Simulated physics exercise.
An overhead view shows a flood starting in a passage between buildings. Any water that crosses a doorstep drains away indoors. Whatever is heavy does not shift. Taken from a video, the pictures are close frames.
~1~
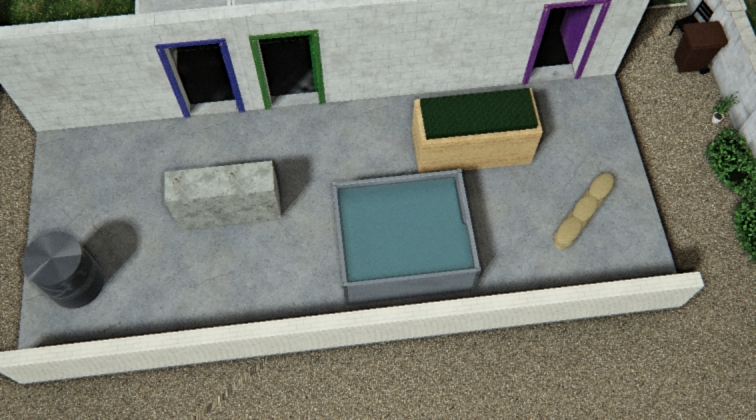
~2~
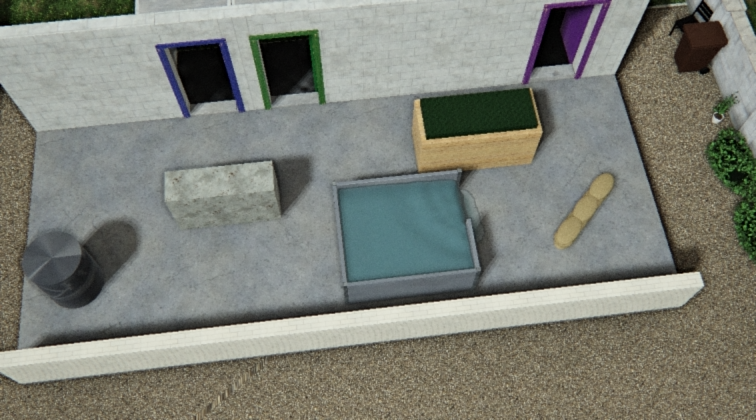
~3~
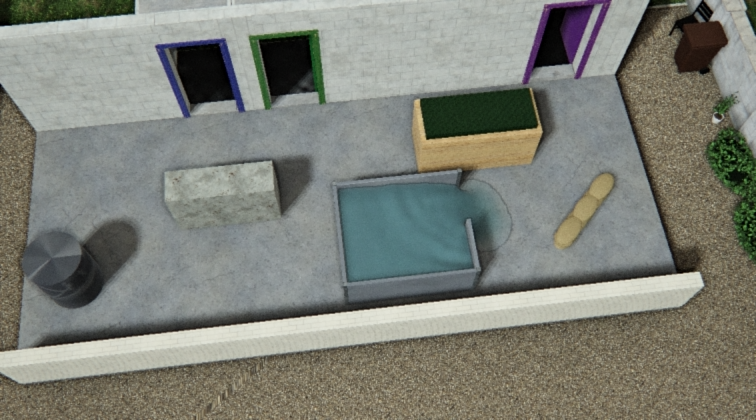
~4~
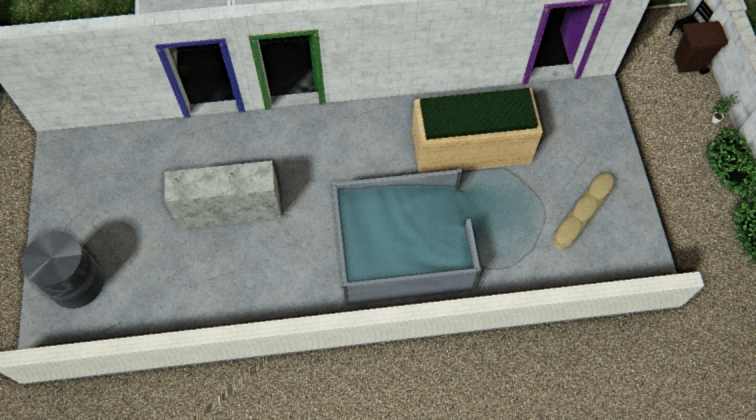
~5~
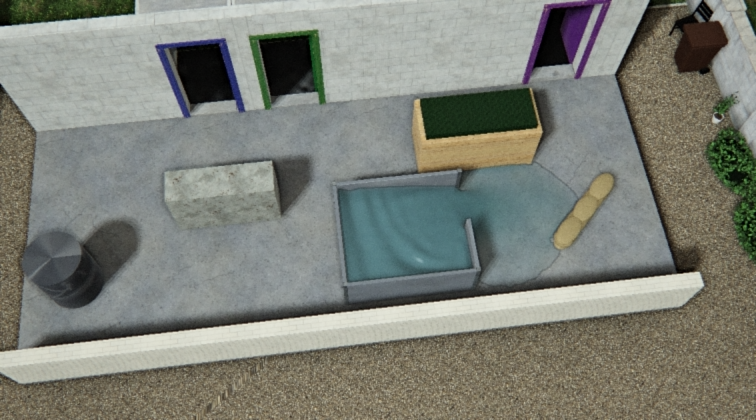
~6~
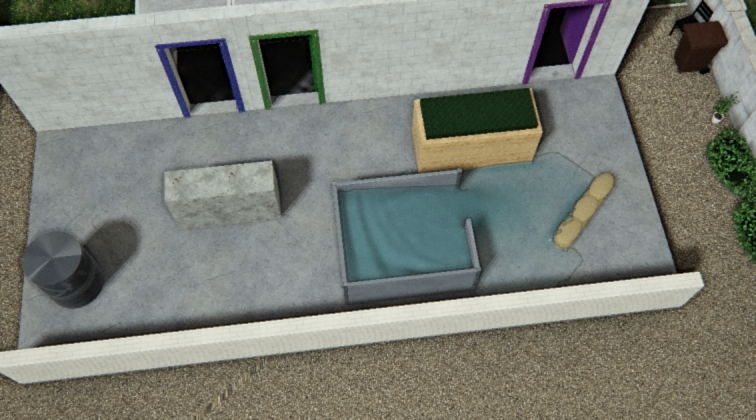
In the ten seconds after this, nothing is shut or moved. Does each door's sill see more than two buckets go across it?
The sill of the green door does not. The sill of the blue door does not. The sill of the purple door does not.
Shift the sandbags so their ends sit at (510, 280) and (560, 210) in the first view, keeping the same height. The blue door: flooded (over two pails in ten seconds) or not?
The blue door doesn't reach the mark, as it turns out.
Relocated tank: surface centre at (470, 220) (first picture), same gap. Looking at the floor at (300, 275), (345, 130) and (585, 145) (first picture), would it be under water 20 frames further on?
As listed: Not flooded, dry, awash.
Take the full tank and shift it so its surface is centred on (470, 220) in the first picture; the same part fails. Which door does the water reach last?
Answer: The blue-painted one.
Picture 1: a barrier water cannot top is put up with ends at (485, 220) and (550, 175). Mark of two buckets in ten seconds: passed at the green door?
Reading: The green door remains beneath the mark.
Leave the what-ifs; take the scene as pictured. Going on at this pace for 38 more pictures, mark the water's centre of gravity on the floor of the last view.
Centre of mass: Roughly (471, 217).
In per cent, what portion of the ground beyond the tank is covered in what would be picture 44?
I make it 35 per cent.
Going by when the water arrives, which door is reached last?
It's the blue one.
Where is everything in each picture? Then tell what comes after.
Still water in the water tank at (404, 228), in the first frame.
Water pours out at (459, 210) and has run to a hidden place, in the second frame.
The front is at (507, 227), out from the gap at (459, 212), in the third frame.
The front is at (540, 220), out from the gap at (459, 212), in the fourth frame.
Water pours out at (459, 212) and has run to (572, 198), in the fifth frame.
Water pours out at (459, 212) and has run to (591, 181), in the sixth frame.
A moment on, water covers 15 % of the floor; the green door not reached, the blue door not reached, the purple door not reached.
Next, water covers 20 % of the floor; the green door not reached, the blue door not reached, the purple door not reached.
Then, water covers 30 % of the floor; the green door not reached, the blue door not reached, the purple door under two buckets in.
Later, water covers 35 % of the floor; the green door not reached, the blue door not reached, the purple door under two buckets in.
In the end, water covers 50 % of the floor; the green door wet at the sill, nothing in, the blue door wet at the sill, nothing in, the purple door under two buckets in.
